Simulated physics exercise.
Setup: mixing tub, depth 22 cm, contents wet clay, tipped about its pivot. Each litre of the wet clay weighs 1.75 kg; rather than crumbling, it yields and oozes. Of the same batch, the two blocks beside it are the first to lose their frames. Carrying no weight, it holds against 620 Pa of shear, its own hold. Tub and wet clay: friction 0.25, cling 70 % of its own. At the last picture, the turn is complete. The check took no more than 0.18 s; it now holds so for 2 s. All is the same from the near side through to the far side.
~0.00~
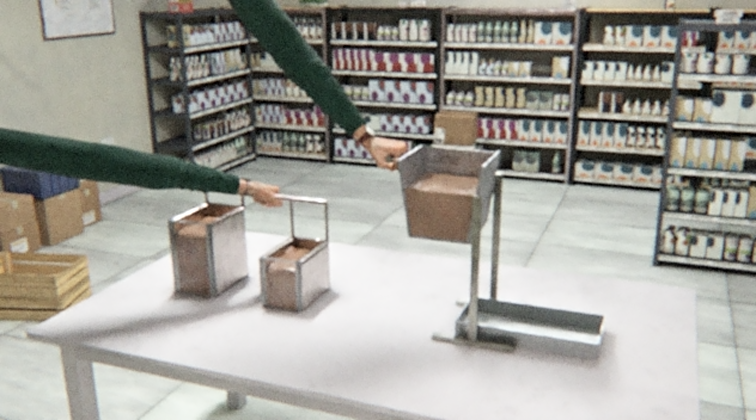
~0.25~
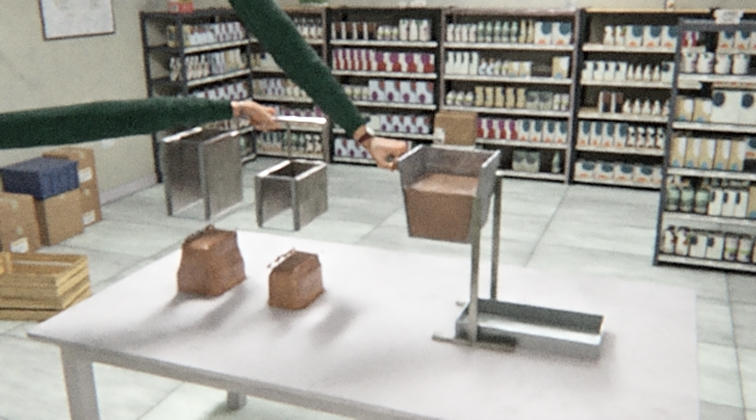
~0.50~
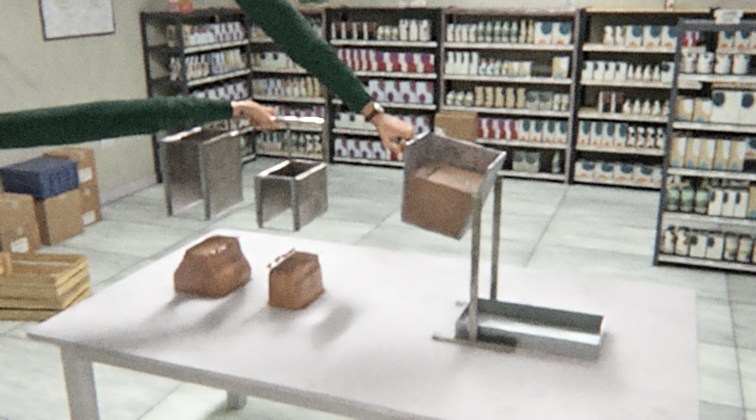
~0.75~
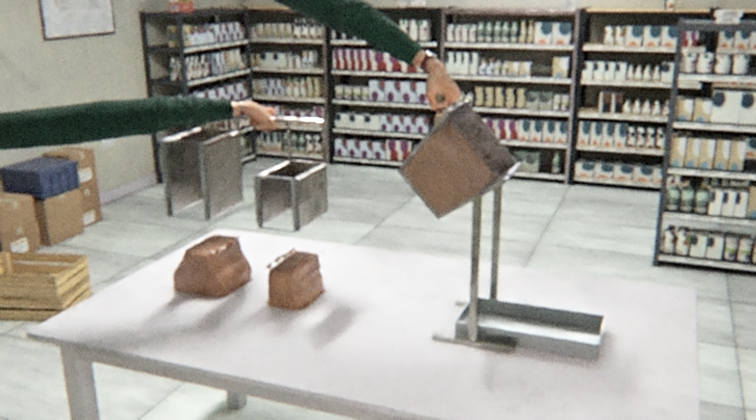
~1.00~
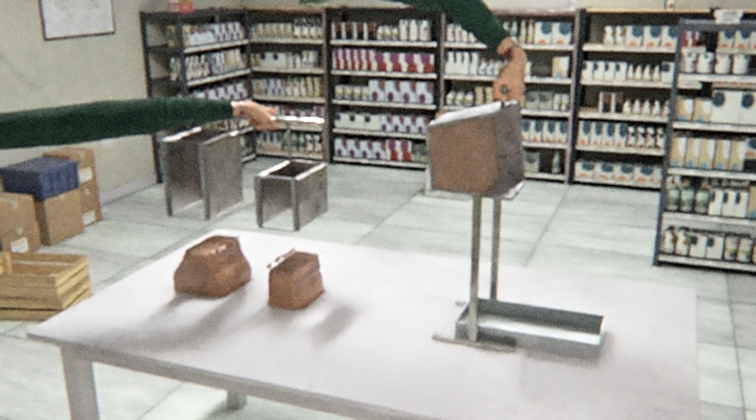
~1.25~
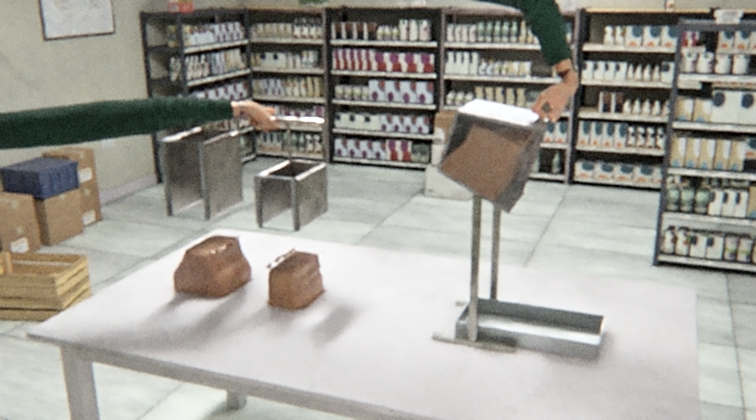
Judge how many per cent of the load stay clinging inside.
I would put it at about 8 percent.
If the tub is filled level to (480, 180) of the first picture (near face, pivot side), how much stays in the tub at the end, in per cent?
Result: Approx. 7 % remaining in tub.
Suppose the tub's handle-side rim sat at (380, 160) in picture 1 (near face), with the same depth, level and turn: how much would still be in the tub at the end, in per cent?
In that case some 7 per cent.
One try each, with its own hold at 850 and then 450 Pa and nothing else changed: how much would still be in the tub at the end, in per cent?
The two runs give near 12 % and near 6 % respectively.
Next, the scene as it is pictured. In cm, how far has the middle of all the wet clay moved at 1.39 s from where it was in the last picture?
Shift: Roughly 8 cm.
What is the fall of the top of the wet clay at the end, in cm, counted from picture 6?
10 cm.
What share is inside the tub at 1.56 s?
About 35 %.
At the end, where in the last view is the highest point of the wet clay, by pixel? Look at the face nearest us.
Looking at the last picture, I'd put it at about (444, 162).
By 1.39 s, the tub is at 107 degrees and holds 78 %.
By 1.56 s, the tub is at 107 degrees and holds 35 %.
By 1.73 s, the tub is at 107 degrees and holds 19 %.
By 1.90 s, the tub is at 107 degrees and holds 8 %.
By 3.25 s, at the end, the tub is at 107 degrees and holds 8 %.
